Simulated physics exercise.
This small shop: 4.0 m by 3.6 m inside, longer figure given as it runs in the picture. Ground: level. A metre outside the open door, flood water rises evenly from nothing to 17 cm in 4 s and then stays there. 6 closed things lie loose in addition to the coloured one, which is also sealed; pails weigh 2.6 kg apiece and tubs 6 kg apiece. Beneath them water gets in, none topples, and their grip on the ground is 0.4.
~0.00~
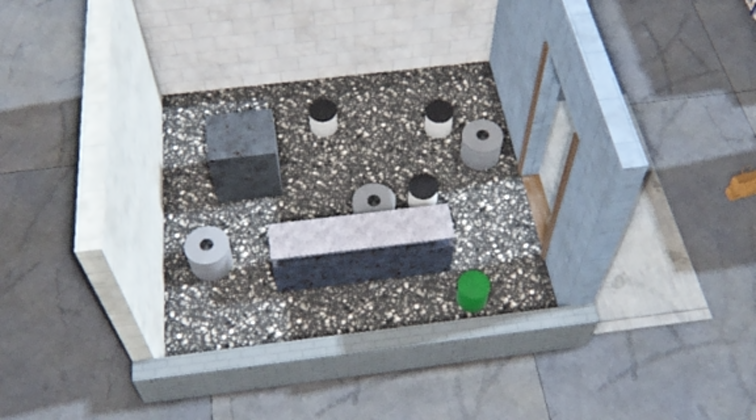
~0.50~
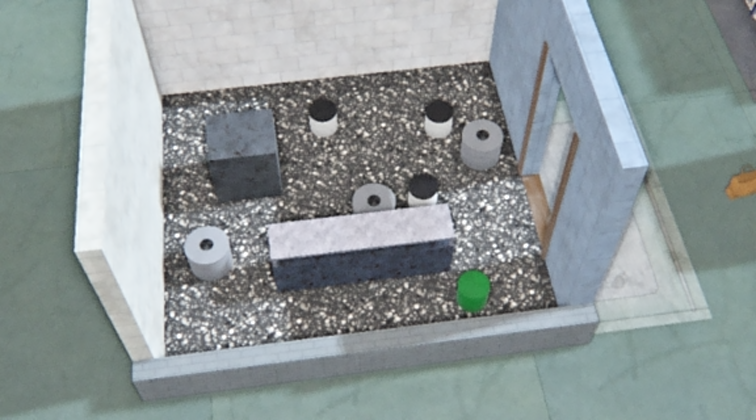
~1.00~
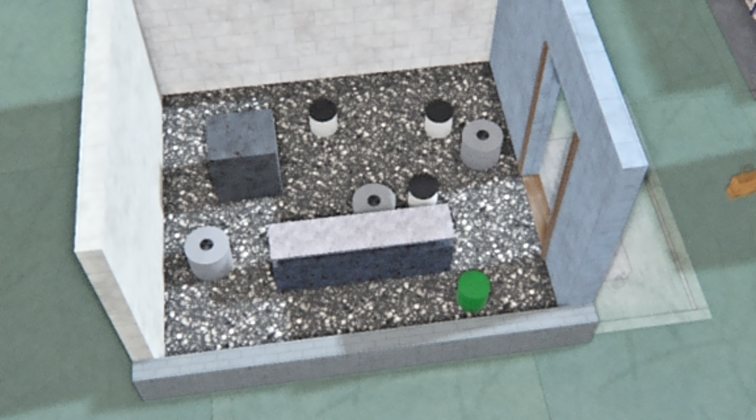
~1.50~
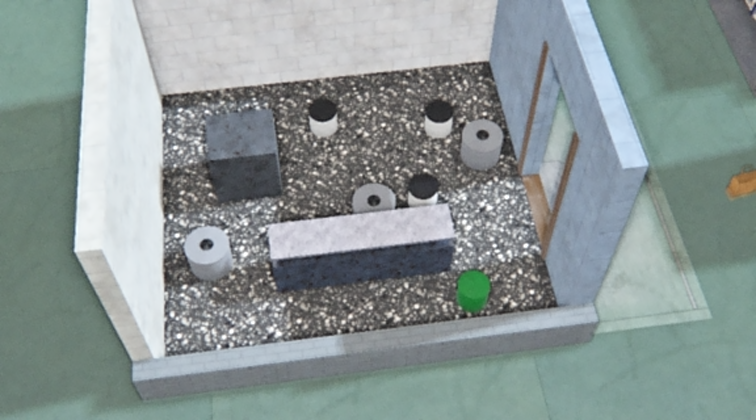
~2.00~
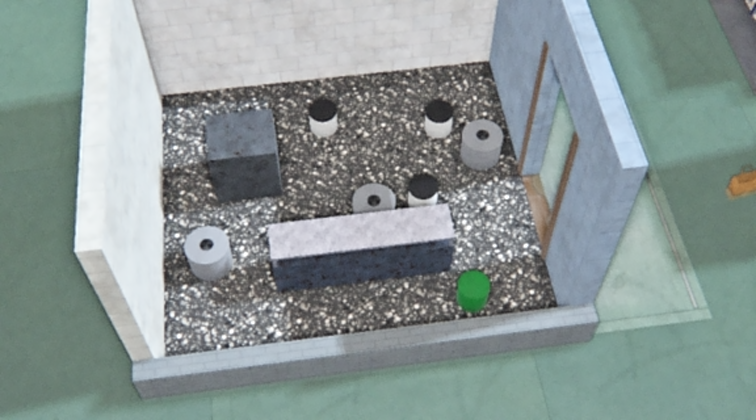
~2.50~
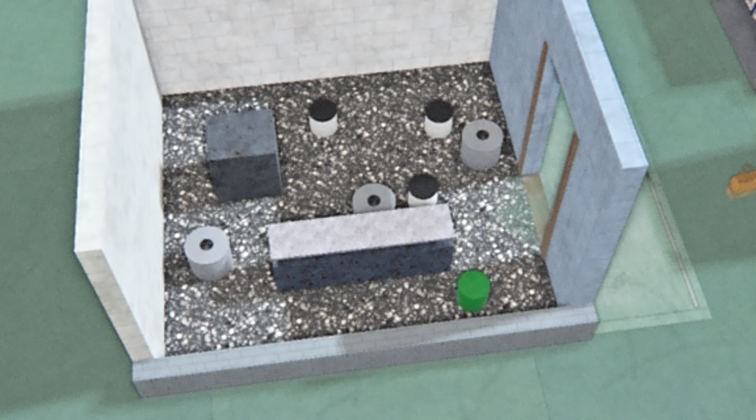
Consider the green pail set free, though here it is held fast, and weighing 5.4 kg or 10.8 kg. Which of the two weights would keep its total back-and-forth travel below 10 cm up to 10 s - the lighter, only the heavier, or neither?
Only the heavier one.
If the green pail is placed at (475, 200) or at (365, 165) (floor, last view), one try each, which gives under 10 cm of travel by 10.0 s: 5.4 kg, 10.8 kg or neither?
For the first spot both come up short, for the second only the heavier suffices.
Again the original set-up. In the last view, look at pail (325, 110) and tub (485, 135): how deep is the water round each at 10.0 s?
About 9 and 3 cm.
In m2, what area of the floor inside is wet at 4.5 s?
Somewhere around 4.0 m2, roughly.
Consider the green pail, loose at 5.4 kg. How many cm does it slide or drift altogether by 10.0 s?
Around 40 cm in total.
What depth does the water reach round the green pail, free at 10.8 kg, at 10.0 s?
5 cm, roughly.
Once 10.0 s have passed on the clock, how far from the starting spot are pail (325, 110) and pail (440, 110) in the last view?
They sit 60 cm and 0 cm away, in the order given.
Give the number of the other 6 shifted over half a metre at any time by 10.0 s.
Total: 4.
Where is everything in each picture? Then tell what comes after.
The green pail at (474, 285), on the bottom; water covers 0.0 m2; 0 of 7 have shifted, in the first picture.
The green pail at (474, 285), on the bottom; water covers 0.0 m2; 0 of 7 have shifted, in the second picture.
The green pail at (474, 285) rests on the ground; water covers 0.0 m2; 0 of 7 have shifted, in the third picture.
The green pail at (474, 285), on the bottom; 0.0 m2 under water; 0 of 7 have shifted, in the fourth picture.
The green pail at (474, 285), on the bottom; water covers 0.0 m2; 0 of 7 have shifted, in the fifth picture.
The green pail at (474, 285), on the bottom; water covers 0.2 m2; 0 of 7 have shifted, in the sixth picture.
After 3.5 s the green pail would be 0 cm from its start with 5.4 kg and 0 cm from its start with 10.8 kg; 0 cm of water round it then.
After 4.5 s the green pail would be 6 cm from its start with 5.4 kg and 0 cm from its start with 10.8 kg; 4 cm of water round it then.
After 7.0 s the green pail would be 29 cm from its start with 5.4 kg and 0 cm from its start with 10.8 kg; 5 cm of water round it then.
After 10.0 s the green pail would be 31 cm from its start with 5.4 kg and 0 cm from its start with 10.8 kg; 5 cm of water round it then.
